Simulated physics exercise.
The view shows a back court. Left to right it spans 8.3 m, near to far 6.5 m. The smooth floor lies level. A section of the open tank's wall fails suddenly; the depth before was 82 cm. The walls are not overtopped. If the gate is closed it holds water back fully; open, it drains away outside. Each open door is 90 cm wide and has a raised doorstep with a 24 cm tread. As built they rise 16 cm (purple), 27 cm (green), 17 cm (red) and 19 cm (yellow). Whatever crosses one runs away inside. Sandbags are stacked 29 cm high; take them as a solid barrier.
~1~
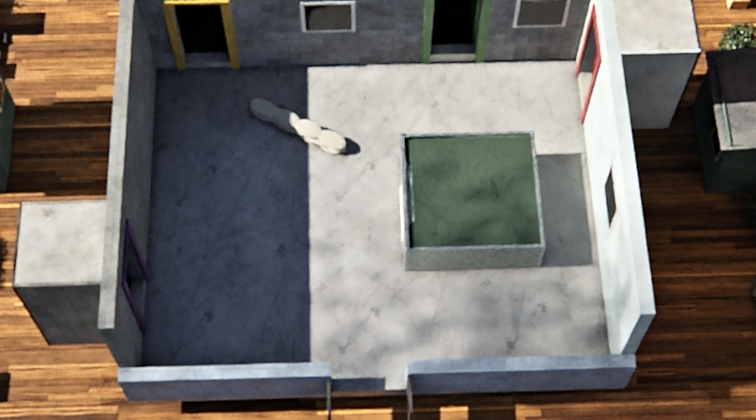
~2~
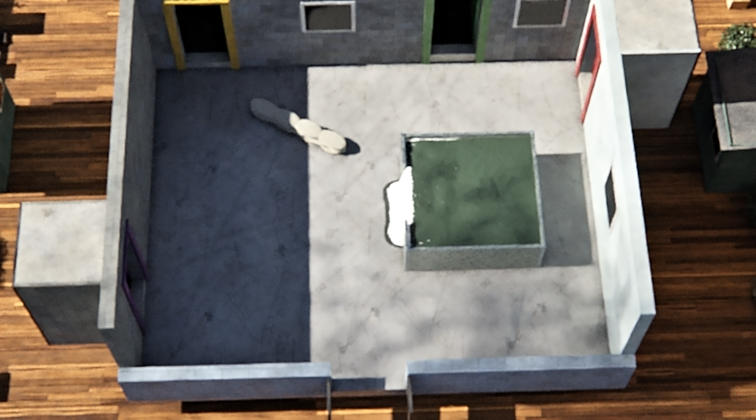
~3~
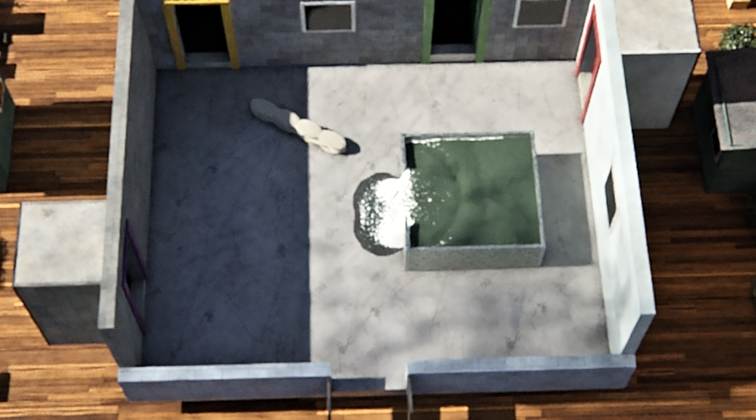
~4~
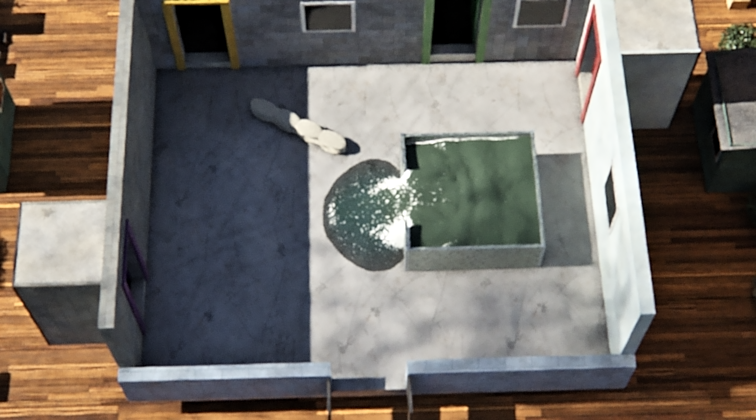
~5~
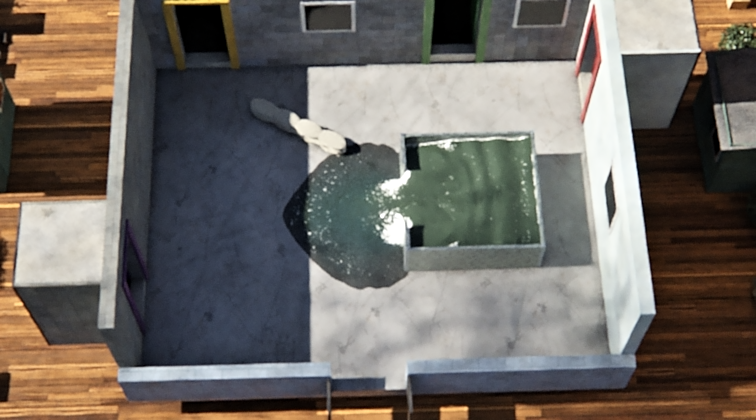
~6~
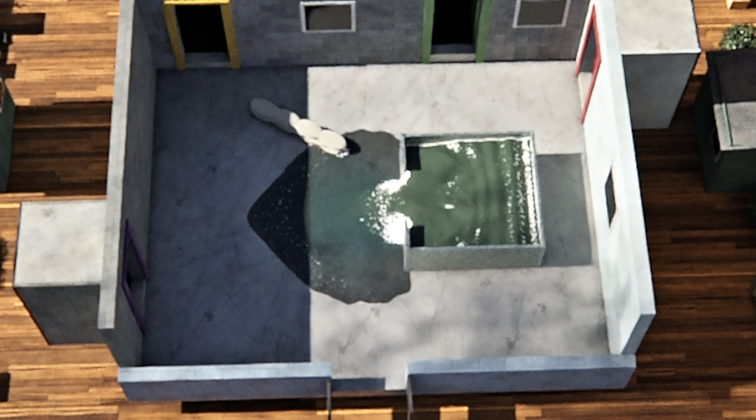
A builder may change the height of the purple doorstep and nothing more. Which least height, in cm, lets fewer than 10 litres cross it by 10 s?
Close to 21 cm is just enough.
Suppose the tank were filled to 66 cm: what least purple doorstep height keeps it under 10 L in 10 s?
About 16 cm.
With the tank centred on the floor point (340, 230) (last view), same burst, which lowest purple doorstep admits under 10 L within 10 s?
About 29 cm.
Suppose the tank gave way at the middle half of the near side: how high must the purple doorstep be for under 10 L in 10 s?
Some 13.0 cm.
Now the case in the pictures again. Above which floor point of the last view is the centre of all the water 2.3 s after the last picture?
At about (340, 216).
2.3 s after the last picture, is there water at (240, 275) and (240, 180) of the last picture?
In turn: Under water, flooded.
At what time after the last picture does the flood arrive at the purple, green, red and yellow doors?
Arrival: Purple 0.9 s, green 3.4 s, red 6.5 s, yellow 2.0 s.
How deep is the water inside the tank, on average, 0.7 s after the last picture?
Some 58 cm.
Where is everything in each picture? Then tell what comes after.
The open tank at (471, 191) is whole and still, 82 cm deep; the purple door at (136, 282) is dry, in the first frame.
The front is at (389, 237), 0.3 m from the gap at (406, 207); 0.2 m2 of floor is wet, 82 cm left at the back, in the second frame.
The front is at (360, 235), 0.9 m from the gap at (406, 207); 1.1 m2 of floor is wet, 82 cm left at the back, in the third frame.
The gap is at (406, 207), the front 1.5 m out at (327, 224); the back of the open tank holds 82 cm, in the fourth frame.
The front is at (289, 219), 2.2 m from the gap at (406, 207); 4.4 m2 of floor is wet, 78 cm left at the back, in the fifth frame.
Water pours out at (406, 206) and has run 2.8 m, to (253, 220); about 6 cm deep outside, 70 cm at the back; the purple door at (136, 282), 5.1 m from the gap, is still 2.5 m from the nearest water, in the sixth frame.
Then, 0.7 s after the last picture water covers 35 % of the floor, deepest (43 cm) near (391, 211); it has not reached the purple door.
Then, 2.3 s after the last picture water covers 50 % of the floor, deepest (38 cm) near (157, 69); 23 cm at the purple door, 25 litres in over its 16 cm doorstep.
Then, 9.3 s after the last picture water covers 95 % of the floor, deepest (14 cm) near (151, 200); 12 cm at the purple door, 46 litres in over its 16 cm doorstep.
At the purple door as built, the water peaked near 26 cm, 1.9 s after the last picture.
With a doorstep of 19 cm, 21 litres would have come in within the 10 s; with 25.5 cm, 0 litres. So under 10 litres takes about 21 cm.
